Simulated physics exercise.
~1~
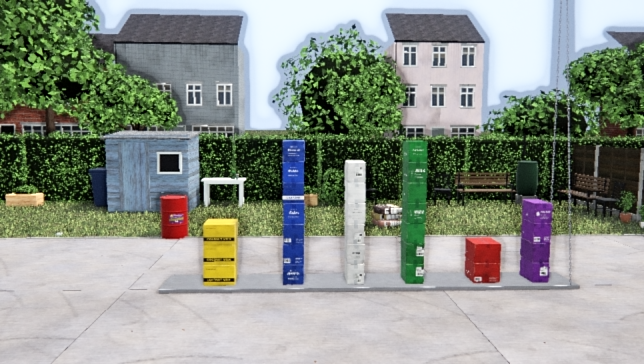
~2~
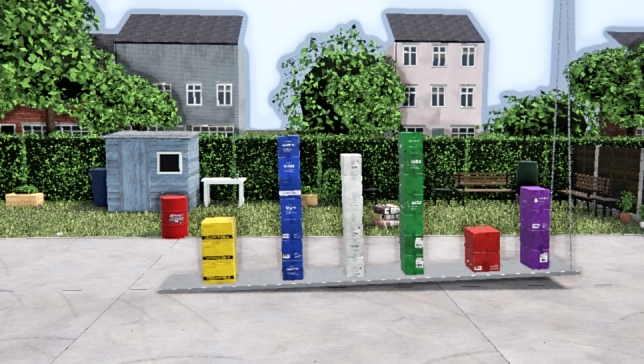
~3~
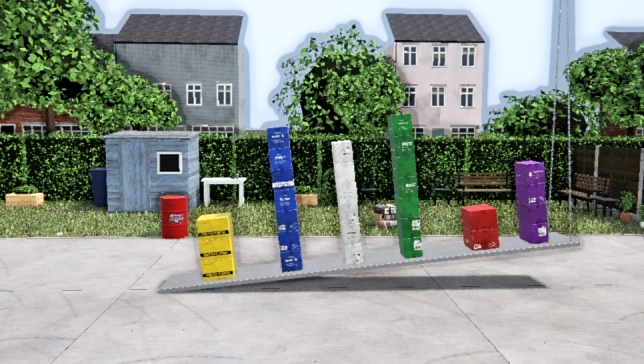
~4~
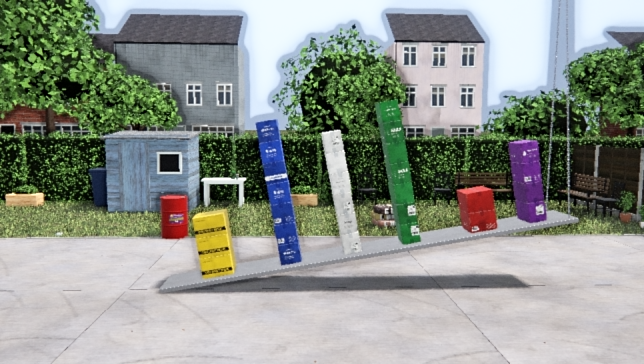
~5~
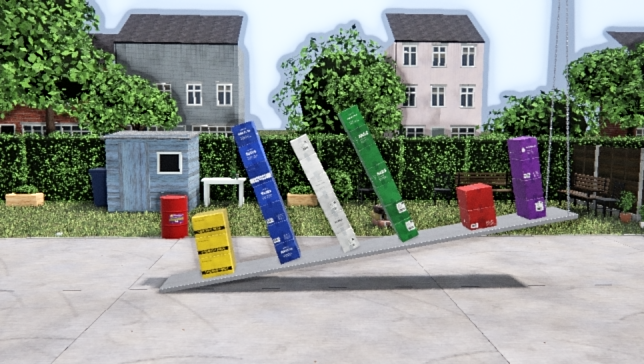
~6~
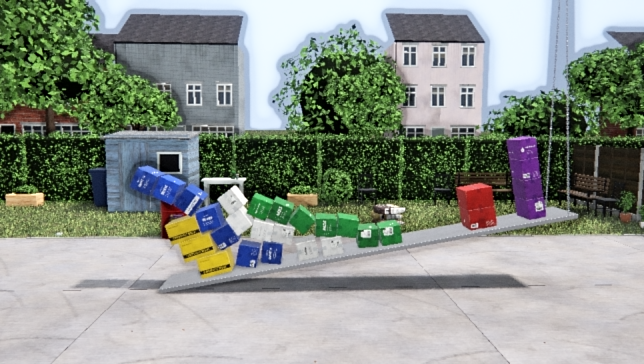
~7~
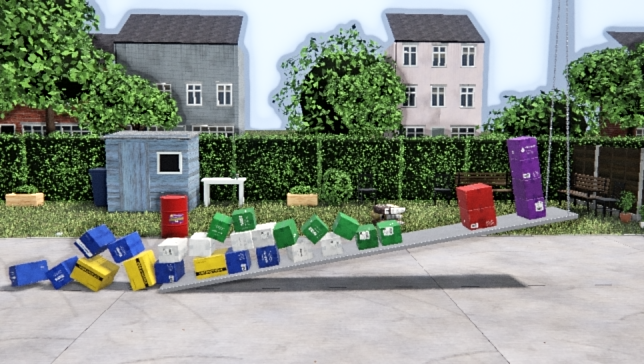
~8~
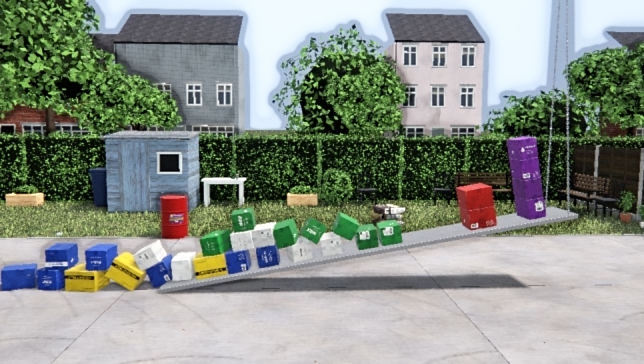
A long flat platform tilted up at its right end until the tall blue, white and green stacks of boxes leaned left and toppled, knocking over the yellow one and spilling down the slope onto the ground, while the red and purple stacks stayed standing.
